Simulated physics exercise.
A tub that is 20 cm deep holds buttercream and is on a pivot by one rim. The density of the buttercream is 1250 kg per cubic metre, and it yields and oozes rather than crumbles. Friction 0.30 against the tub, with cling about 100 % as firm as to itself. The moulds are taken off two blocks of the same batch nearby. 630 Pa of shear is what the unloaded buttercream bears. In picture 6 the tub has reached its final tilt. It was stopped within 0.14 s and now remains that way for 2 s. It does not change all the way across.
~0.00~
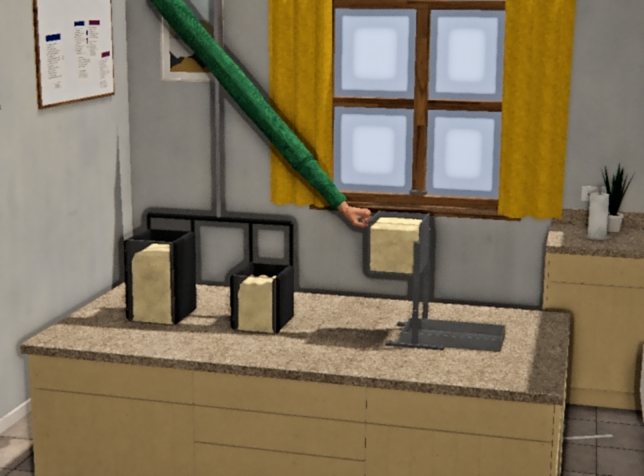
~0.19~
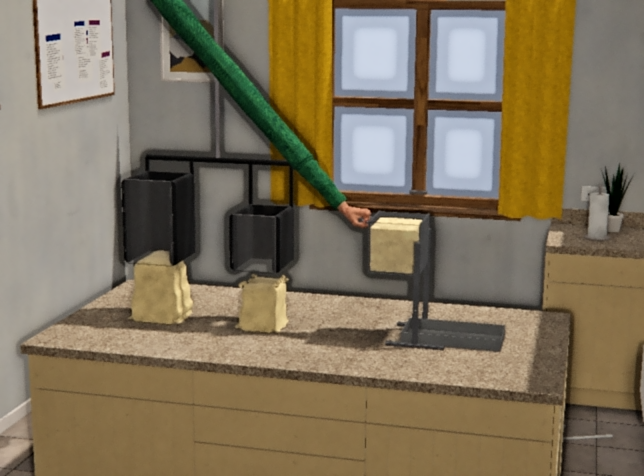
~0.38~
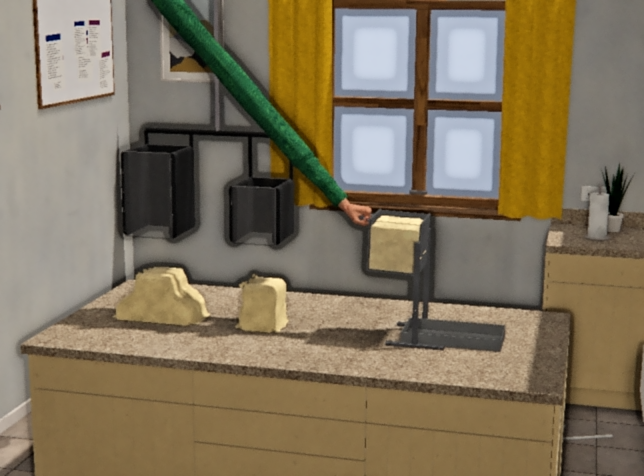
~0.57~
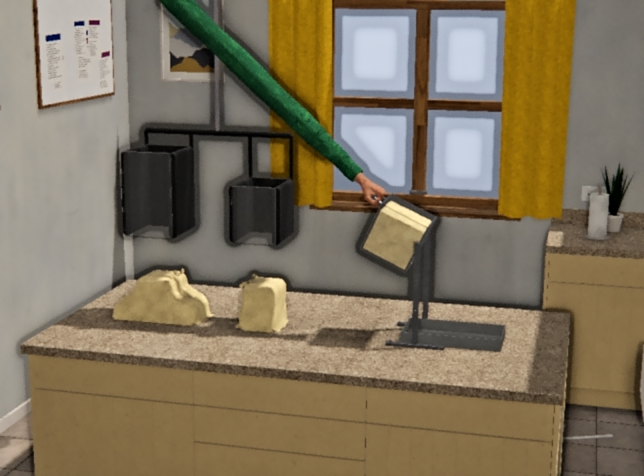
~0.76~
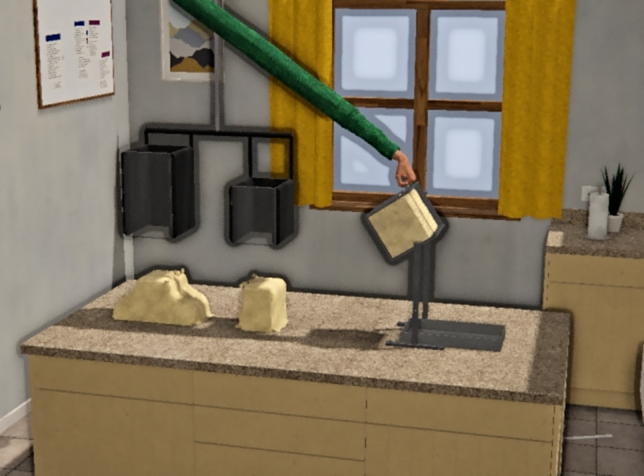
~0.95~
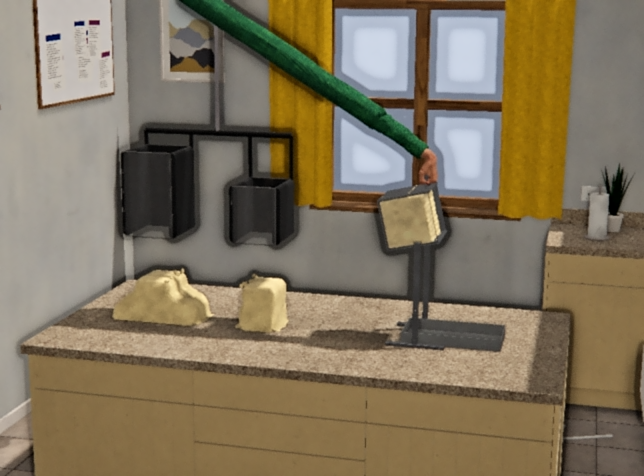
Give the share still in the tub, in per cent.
100 %.
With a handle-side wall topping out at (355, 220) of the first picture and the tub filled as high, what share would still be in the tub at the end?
I'd put it at close to 100 per cent.
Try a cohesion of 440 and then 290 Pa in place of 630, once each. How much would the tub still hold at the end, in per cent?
100 %, then 70 %.
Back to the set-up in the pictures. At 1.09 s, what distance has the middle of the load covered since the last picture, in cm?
About 0 cm.
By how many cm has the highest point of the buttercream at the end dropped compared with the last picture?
The top ends up some 0 cm below its level in the last picture.
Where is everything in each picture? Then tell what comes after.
In the first frame, handle-side rim at (370, 222), tilt 0 degrees; highest point of the buttercream at (372, 227); test blocks 30 cm, 19 cm high (left to right).
In the second frame, handle-side rim at (370, 222), tilt 0 degrees; highest point of the buttercream at (372, 227); test blocks 27 cm, 19 cm high (left to right).
In the third frame, handle-side rim at (371, 220), tilt 2 degrees; highest point of the buttercream at (376, 226); test blocks 20 cm, 19 cm high (left to right).
In the fourth frame, handle-side rim at (383, 204), tilt 25 degrees; highest point of the buttercream at (381, 211); test blocks 19 cm, 19 cm high (left to right).
In the fifth frame, handle-side rim at (410, 192), tilt 57 degrees; highest point of the buttercream at (403, 198); test blocks 19 cm, 19 cm high (left to right).
In the sixth frame, handle-side rim at (429, 193), tilt 77 degrees; highest point of the buttercream at (420, 197); test blocks 19 cm, 19 cm high (left to right).
By 1.09 s, the tub is at 77 degrees and holds 100 %.
By 1.26 s, the tub is at 77 degrees and holds 100 %.
By 1.43 s, the tub is at 77 degrees and holds 100 %.
By 1.60 s, the tub is at 77 degrees and holds 100 %.
By 2.95 s, at the end, the tub is at 77 degrees and holds 100 %.
